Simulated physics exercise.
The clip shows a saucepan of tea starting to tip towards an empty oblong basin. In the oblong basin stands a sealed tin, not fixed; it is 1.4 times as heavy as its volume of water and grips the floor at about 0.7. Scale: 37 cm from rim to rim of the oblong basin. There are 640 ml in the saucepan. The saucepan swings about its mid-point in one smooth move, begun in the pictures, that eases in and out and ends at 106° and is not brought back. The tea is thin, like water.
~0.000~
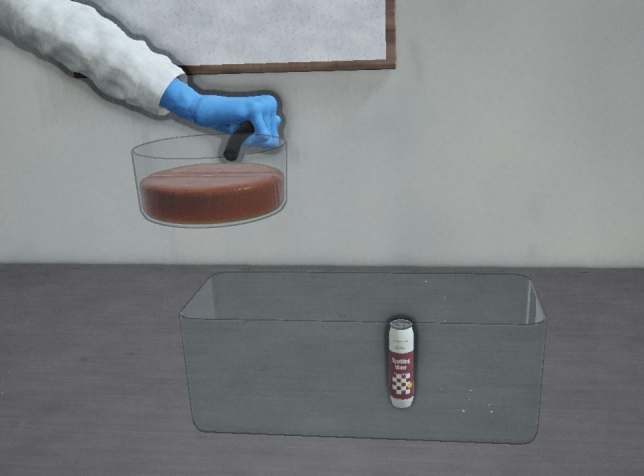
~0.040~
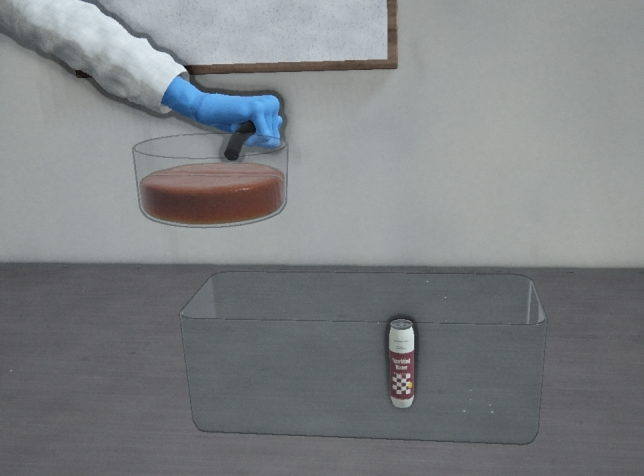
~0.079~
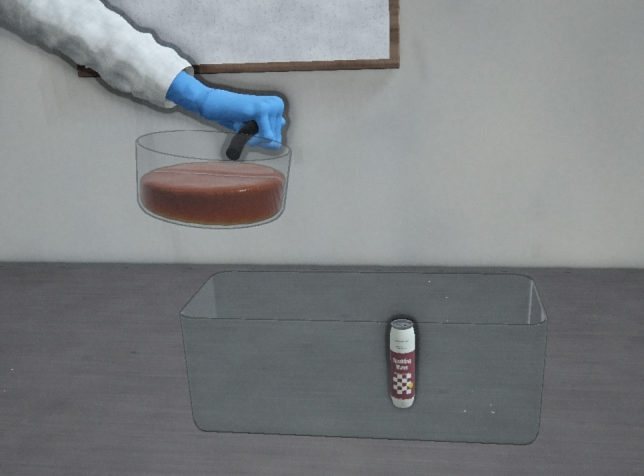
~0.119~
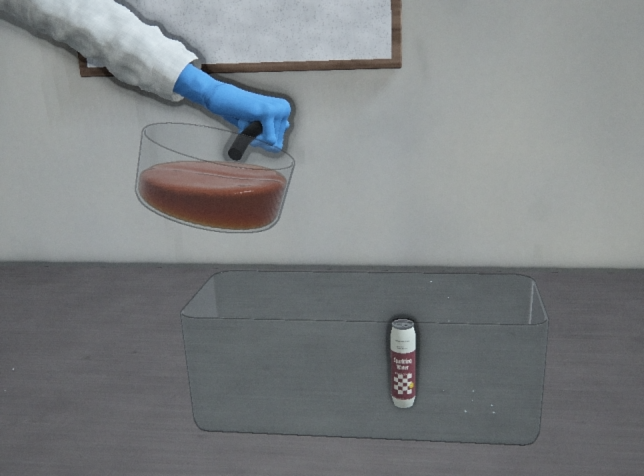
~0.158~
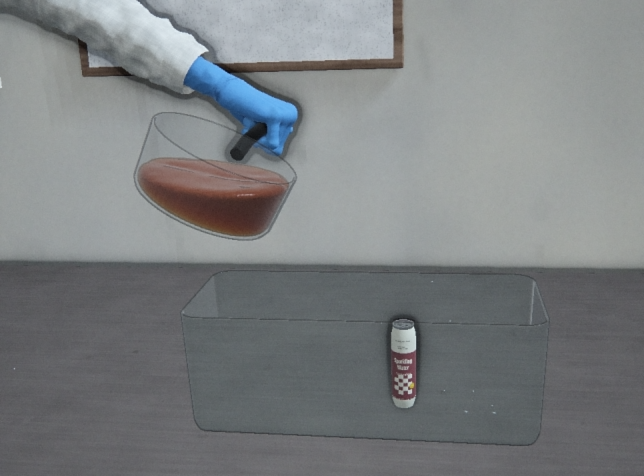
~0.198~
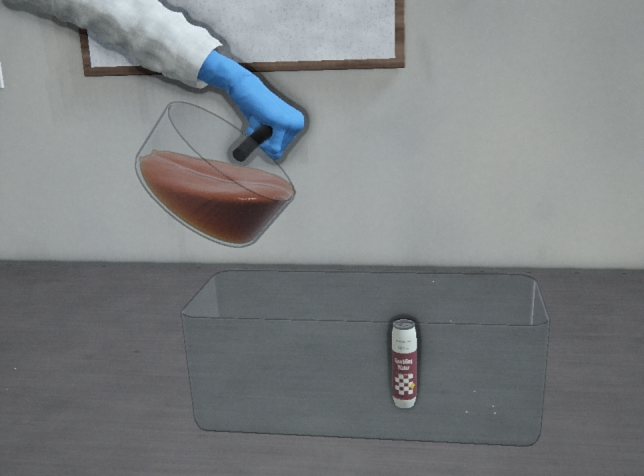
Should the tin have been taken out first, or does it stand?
The tin keeps standing.
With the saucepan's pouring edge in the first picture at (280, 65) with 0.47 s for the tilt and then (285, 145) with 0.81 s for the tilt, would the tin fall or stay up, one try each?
First it keeps standing; then it stays up.
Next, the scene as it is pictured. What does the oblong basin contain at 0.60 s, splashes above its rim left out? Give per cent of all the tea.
Near 94 in a hundred.
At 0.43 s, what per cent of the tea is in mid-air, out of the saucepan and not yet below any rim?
Near 42 in a hundred.
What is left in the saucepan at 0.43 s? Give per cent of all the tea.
Near 16 in a hundred.
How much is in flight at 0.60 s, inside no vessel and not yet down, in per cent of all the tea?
About 3 per cent.
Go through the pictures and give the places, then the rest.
Tilt 0°; pouring edge (284, 146); surface from (146, 176) to (284, 175); the oblong basin's rim runs from (196, 295) to (538, 299); the tin's top is at (401, 328), in the first picture.
Tilt 2°; pouring edge (286, 148); surface from (146, 175) to (285, 175), in the second picture.
Tilt 7°; pouring edge (289, 155); surface from (146, 172) to (286, 177), in the third picture.
Tilt 16°; pouring edge (292, 167); surface from (147, 169) to (287, 180), in the fourth picture.
Tilt 27°; pouring edge (294, 182); surface from (144, 162) to (290, 182), in the fifth picture.
Tilt 40°; pouring edge (291, 200); surface from (147, 153) to (287, 187); 1 per cent is over the edge, in the sixth picture.
By 0.43 s the tilt is 104° and 16 per cent is still to pour; the tin stands where it began.
By 0.60 s the tilt is 106° and 3 per cent is still to pour; the tin stands where it began.
By 0.78 s the tilt is 106° and 0 per cent is still to pour; the tin stands where it began.
By 0.97 s the tilt is 106° and 0 per cent is still to pour; the tin stands where it began.
At rest the tin stands where it began.
